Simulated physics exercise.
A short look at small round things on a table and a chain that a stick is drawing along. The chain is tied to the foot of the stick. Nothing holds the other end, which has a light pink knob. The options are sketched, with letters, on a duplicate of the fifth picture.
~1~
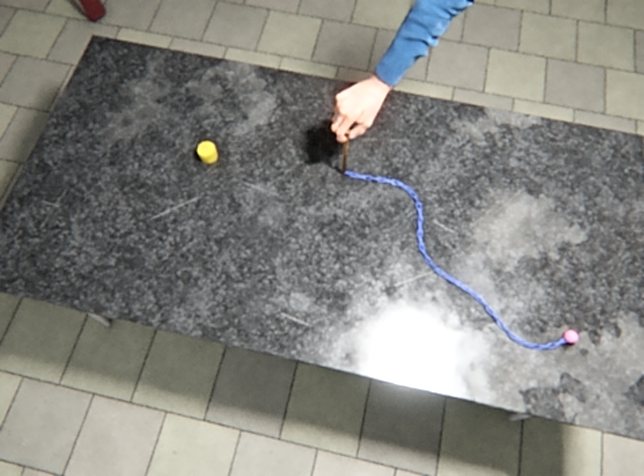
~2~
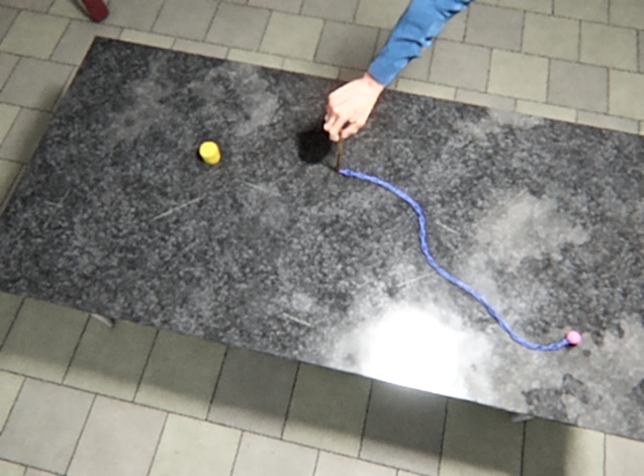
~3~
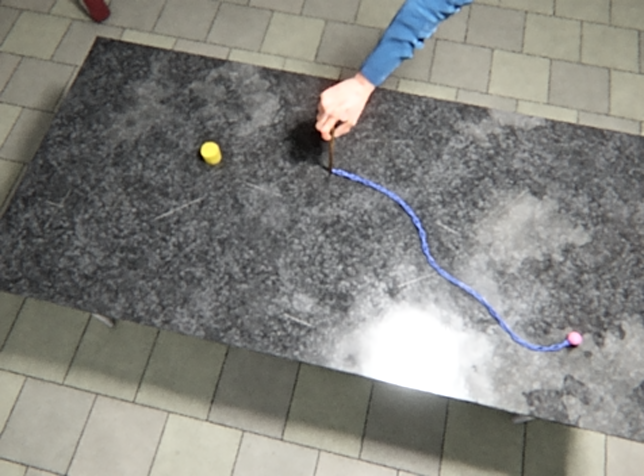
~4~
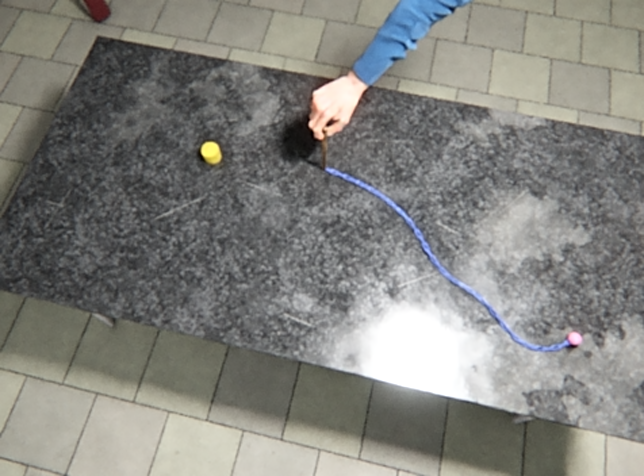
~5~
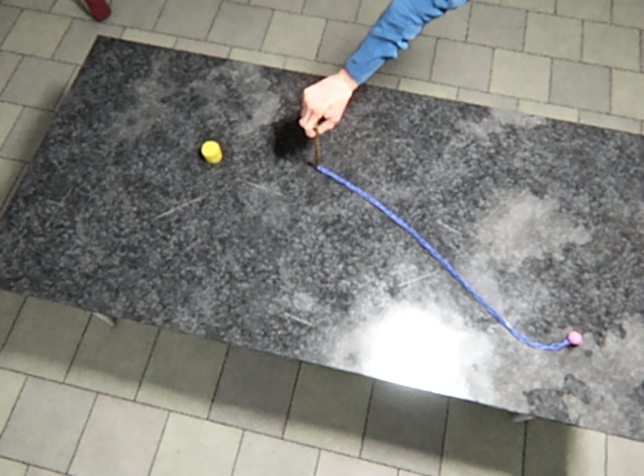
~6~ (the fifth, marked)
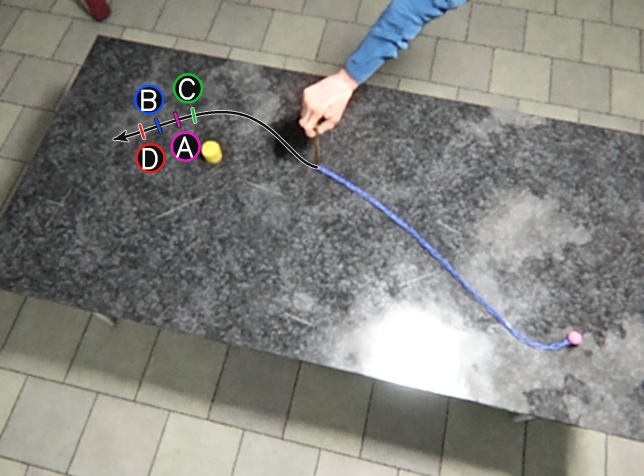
A hand and blue-sleeved forearm reach in from the top over a mottled dark grey table on pale paving, seen from above at a slant. The fingers hold a thin stick joined to a wavy blue chain that runs down to a small pink object at lower right, with a yellow pot at left. The hand draws the stick slowly left, straightening the chain's curves, while the pot and pink object barely shift.
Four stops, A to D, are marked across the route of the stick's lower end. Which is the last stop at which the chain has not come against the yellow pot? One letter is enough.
All is well up to D.
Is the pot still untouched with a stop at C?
Yes.
On the marked copy, A at (177, 120); B at (158, 126); C at (194, 116); D at (142, 132); the route from (317, 167) via (227, 112) to (115, 139).
Taking D. A third of the way, foot of the stick (266, 127), middle of the chain (377, 215), free end (508, 311).
Two thirds of the way, foot of the stick (202, 114), middle of the chain (325, 178), free end (447, 265).
When it is over, foot of the stick (142, 132), middle of the chain (280, 166), free end (407, 236); nothing has been touched.
As for the rest, A is safe but short; B is safe but short; C is safe but short.
